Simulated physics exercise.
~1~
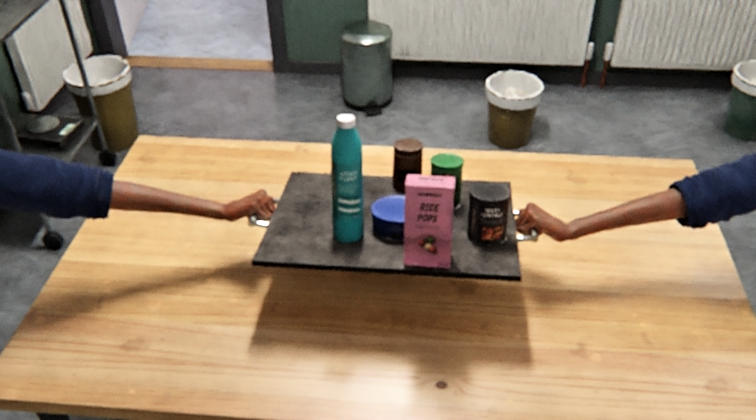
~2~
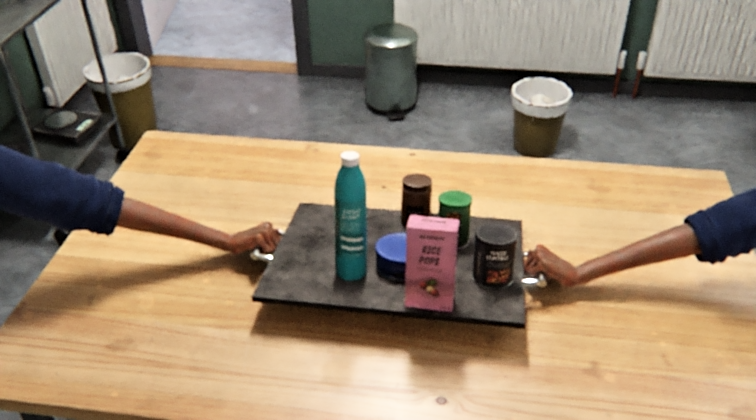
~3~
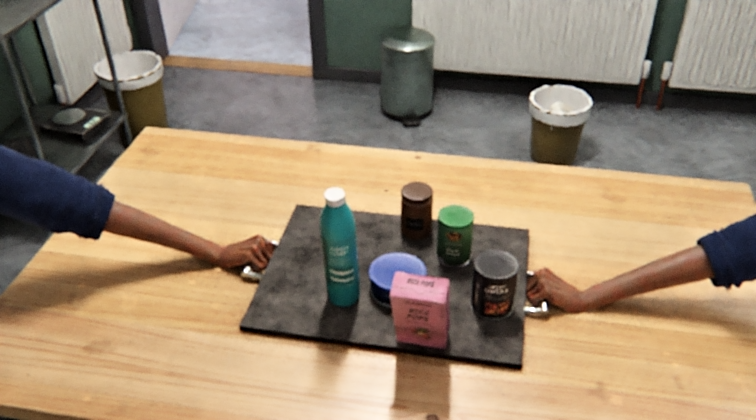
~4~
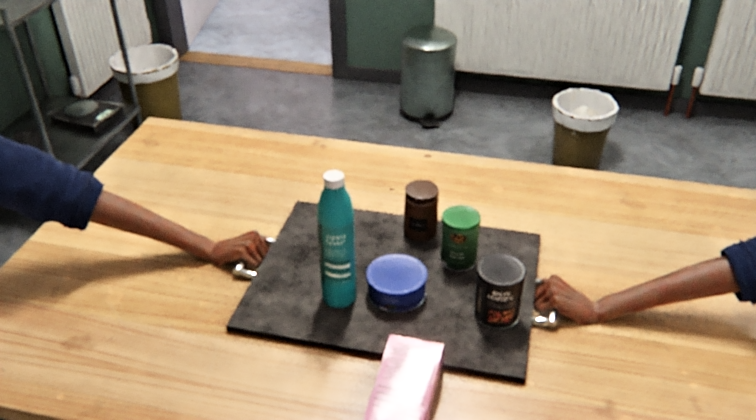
In a room with bins and radiators along the back, two hands in dark blue sleeves grip the handles of a dark, rimless tray above a wooden table. It carries a turquoise bottle, a pink packet, a blue tub, a black tin, a green tin and a brown jar. The hands lower the tray, and it settles flat on the tabletop. As it lands, the pink packet tips toward the viewer at the near edge. The packet topples off the front and ends lying on the table, while the other five items remain standing on the tray, still held at both sides.
